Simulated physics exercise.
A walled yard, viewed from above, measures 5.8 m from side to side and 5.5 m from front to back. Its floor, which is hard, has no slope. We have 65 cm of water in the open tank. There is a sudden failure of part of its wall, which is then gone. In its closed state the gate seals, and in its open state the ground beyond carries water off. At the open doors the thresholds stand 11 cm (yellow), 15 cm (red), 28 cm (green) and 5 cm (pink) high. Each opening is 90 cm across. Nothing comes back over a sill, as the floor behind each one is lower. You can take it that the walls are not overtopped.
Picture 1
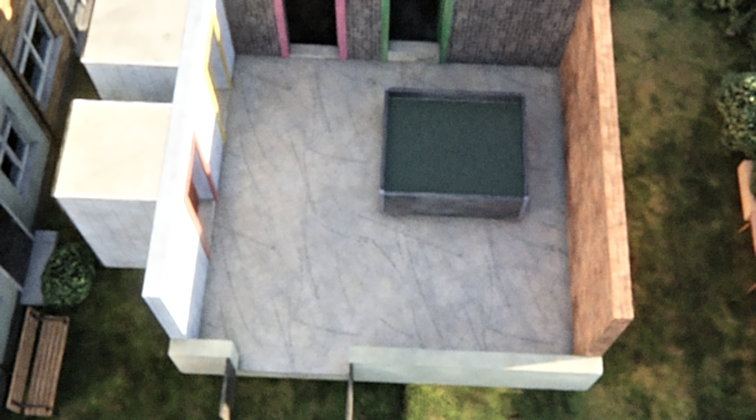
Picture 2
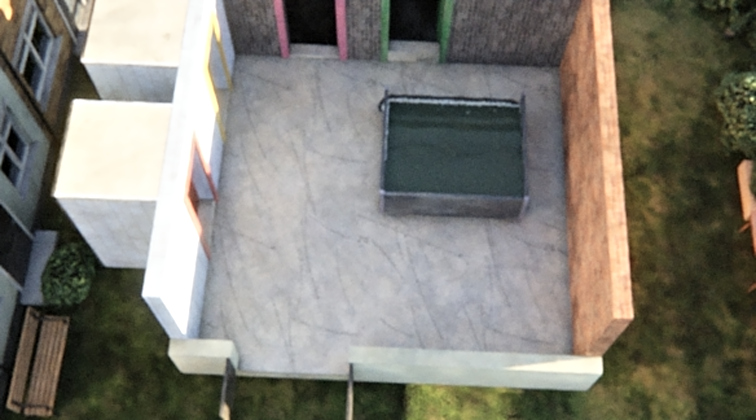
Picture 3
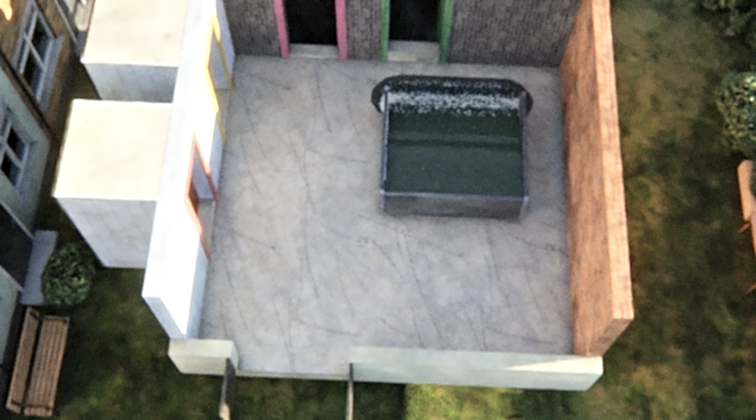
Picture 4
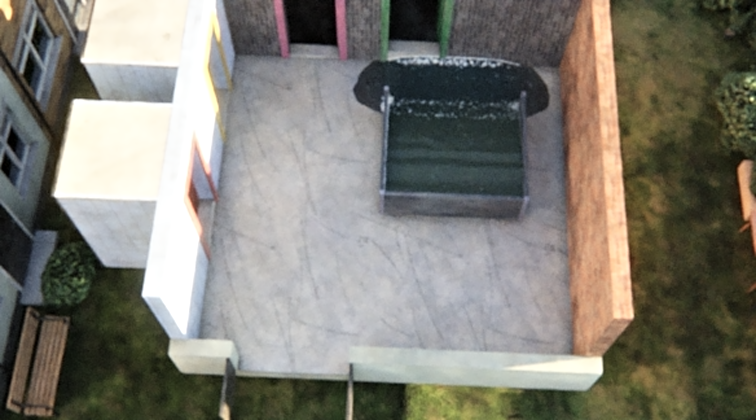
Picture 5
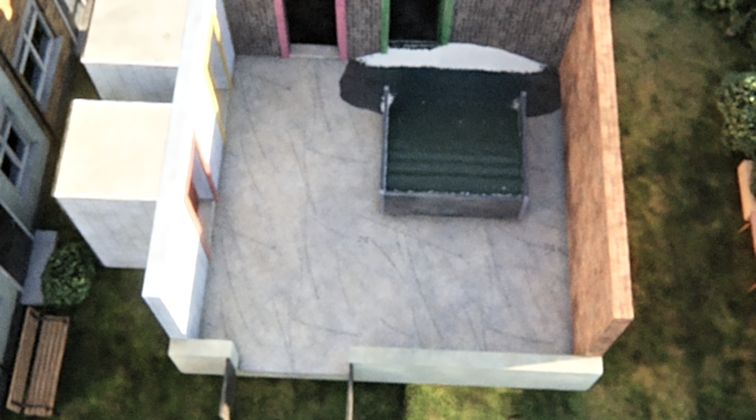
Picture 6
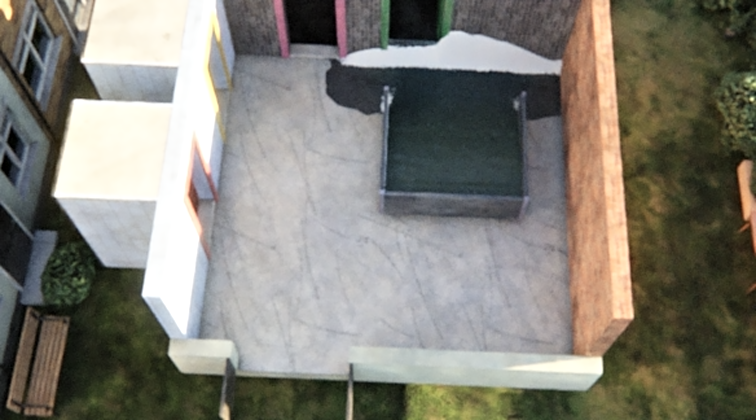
At the start, a dark green open tank of still water stands in a walled yard seen from above. Water then pours over its far side onto the pale floor, and the dark sheet spreads outward to both sides and back to the rear wall near the green-framed doorway.
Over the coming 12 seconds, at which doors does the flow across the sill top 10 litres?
Door by door: The yellow door tops it, the red door falls short, the green door tops it, the pink door tops it.
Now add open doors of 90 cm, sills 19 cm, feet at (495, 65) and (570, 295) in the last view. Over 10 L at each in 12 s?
Per doorway, in order: Sufficient / insufficient.
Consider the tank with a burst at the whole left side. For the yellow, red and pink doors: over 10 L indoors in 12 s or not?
Compared with the limit, yellow is higher, red is higher and pink is higher.
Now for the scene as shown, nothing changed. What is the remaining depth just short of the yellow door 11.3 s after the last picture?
It's some 7.0 centimetres deep.
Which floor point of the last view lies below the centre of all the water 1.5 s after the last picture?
Centre: Approx. (440, 117) px.
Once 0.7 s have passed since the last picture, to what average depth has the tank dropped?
31 cm.
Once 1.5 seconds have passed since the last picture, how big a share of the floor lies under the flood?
Roughly 35 % of the floor is wet.
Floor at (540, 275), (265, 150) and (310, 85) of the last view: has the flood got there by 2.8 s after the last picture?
Soaked, soaked, soaked.
Then, 0.7 s after the last picture water covers 20 % of the floor and is deepest (58 cm) near (551, 69); yellow door not reached, red door not reached, green door 46 cm at the sill, 54 L in, pink door 10 cm at the sill, 0 L in.
Then, 1.5 s after the last picture water covers 35 % of the floor and is deepest (44 cm) near (551, 69); yellow door 21 cm at the sill, 2 L in, red door not reached, green door 33 cm at the sill, 101 L in, pink door 11 cm at the sill, 9 L in.
Then, 2.8 s after the last picture water covers 55 % of the floor and is deepest (35 cm) near (563, 357); yellow door 20 cm at the sill, 55 L in, red door 8 cm at the sill, 0 L in, green door 19 cm at the sill, 108 L in, pink door 8 cm at the sill, 25 L in.
Then, 6.3 s after the last picture water covers 90 % of the floor and is deepest (17 cm) near (197, 352); yellow door 10 cm at the sill, 84 L in, red door 5 cm at the sill, 0 L in, green door 13 cm at the sill, 108 L in, pink door 7 cm at the sill, 39 L in.
Then, 11.3 s after the last picture water covers 100 % of the floor and is deepest (10 cm) near (562, 334); yellow door 7 cm at the sill, 85 L in, red door 7 cm at the sill, 0 L in, green door 8 cm at the sill, 108 L in, pink door 6 cm at the sill, 48 L in.
